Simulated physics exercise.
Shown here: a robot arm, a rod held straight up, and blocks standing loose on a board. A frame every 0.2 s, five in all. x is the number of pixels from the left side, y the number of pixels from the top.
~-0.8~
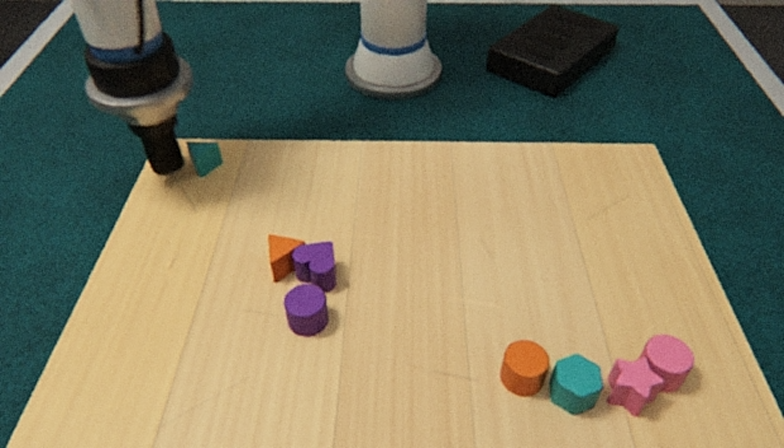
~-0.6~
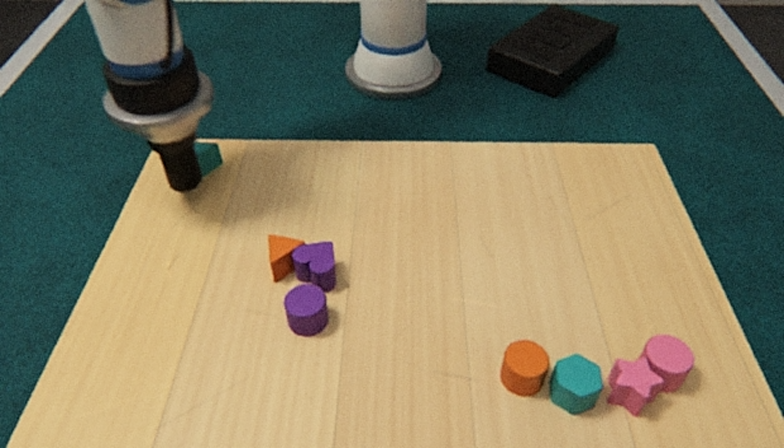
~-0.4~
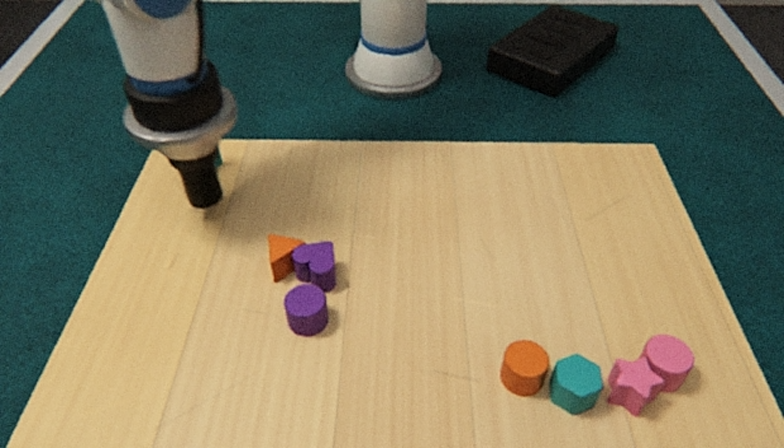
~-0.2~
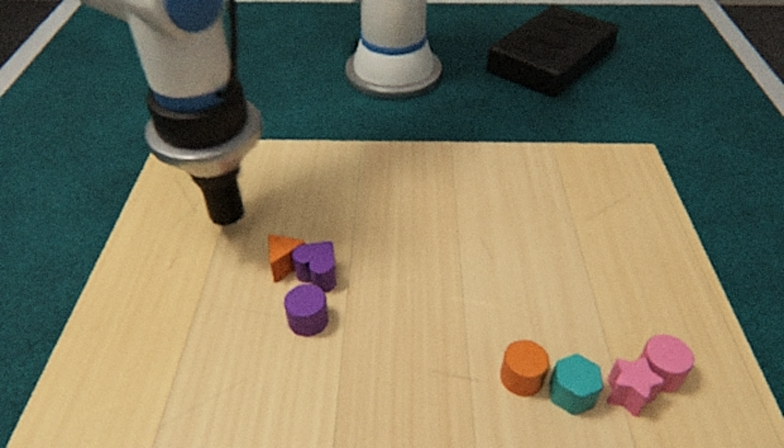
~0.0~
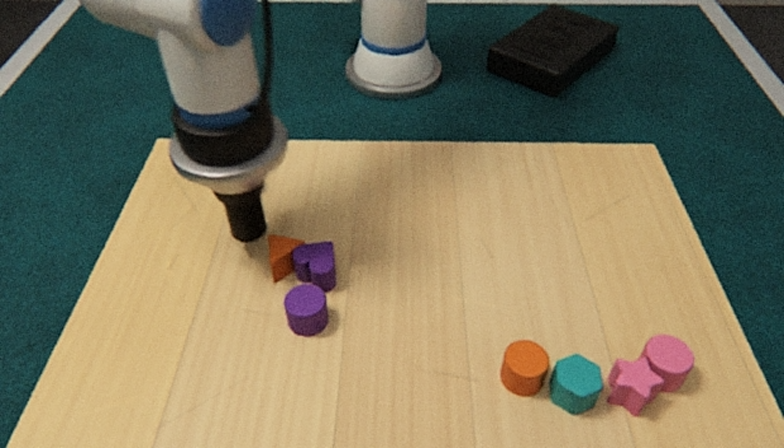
A robot arm moves its rod down and right, close to the orange three-sided block.
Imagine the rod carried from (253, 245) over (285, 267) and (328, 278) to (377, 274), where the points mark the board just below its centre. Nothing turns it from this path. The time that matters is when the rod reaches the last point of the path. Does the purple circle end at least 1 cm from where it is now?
My answer is no.
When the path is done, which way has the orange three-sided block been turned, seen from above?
Looking down: Clockwise.
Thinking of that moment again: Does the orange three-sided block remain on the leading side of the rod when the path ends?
No.
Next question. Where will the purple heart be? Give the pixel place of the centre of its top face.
I'd expect the centre of its top face to be at (363, 289).
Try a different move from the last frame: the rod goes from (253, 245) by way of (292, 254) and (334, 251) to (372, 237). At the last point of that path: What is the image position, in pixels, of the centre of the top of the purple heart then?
Roughly at (342, 278).
On the path given first. One third of the way, rod (283, 253); orange three-sided block (307, 267), turned 15° clockwise; purple heart (347, 275), turned 30° anticlockwise.
Two thirds of the way, rod (327, 264); orange three-sided block (330, 282), turned 90° clockwise; purple heart (361, 288), turned 70° anticlockwise.
At the end, rod (376, 260); orange three-sided block (332, 283), turned 90° clockwise; purple circle not moved; purple heart (363, 289), turned 65° anticlockwise.
